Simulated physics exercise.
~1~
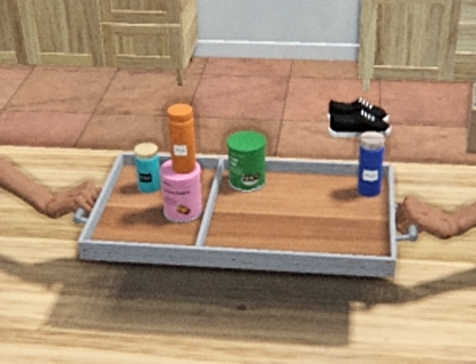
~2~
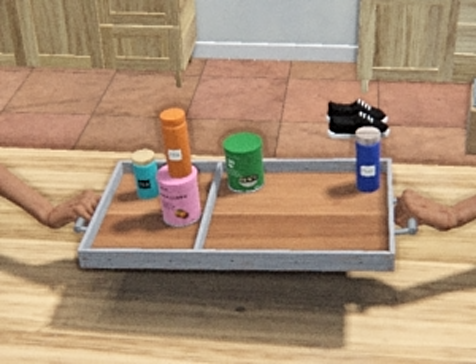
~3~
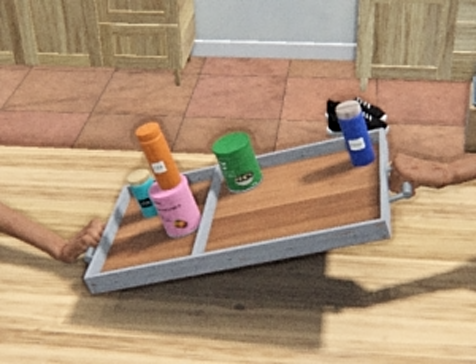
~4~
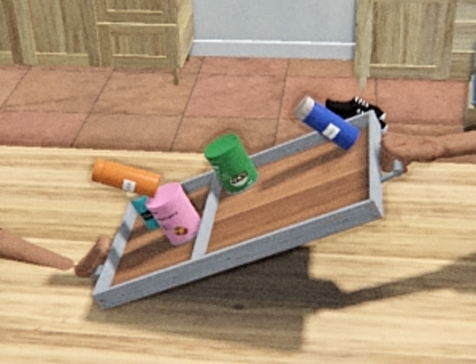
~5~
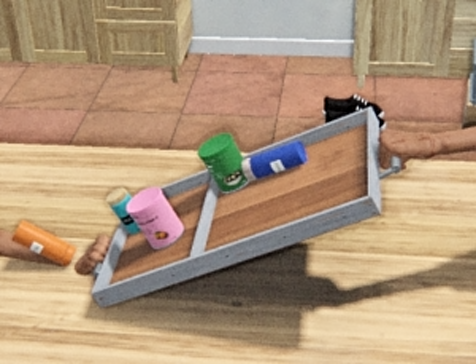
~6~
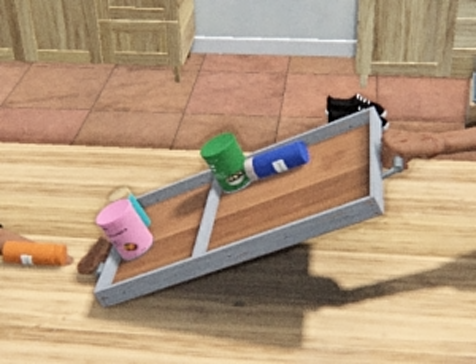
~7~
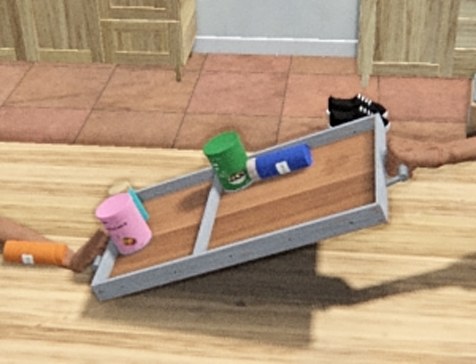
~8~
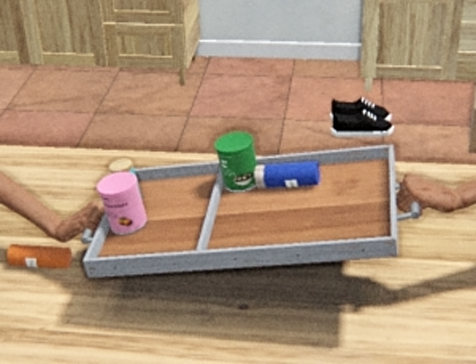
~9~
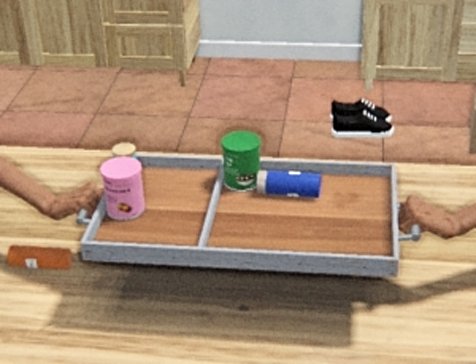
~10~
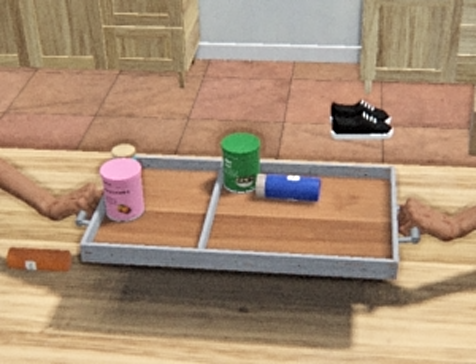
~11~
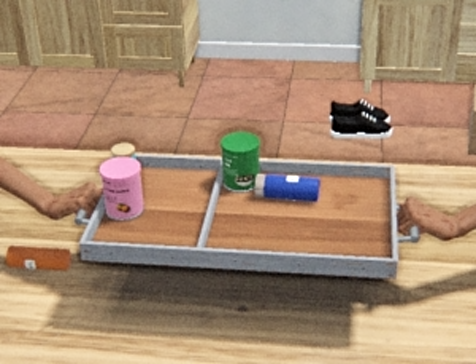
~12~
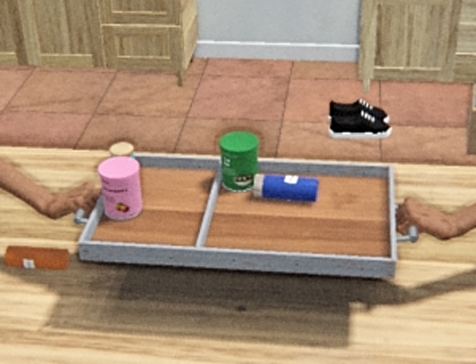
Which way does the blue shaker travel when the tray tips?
The blue shaker moves to the left, falling onto its side and ending up beside the green tin.
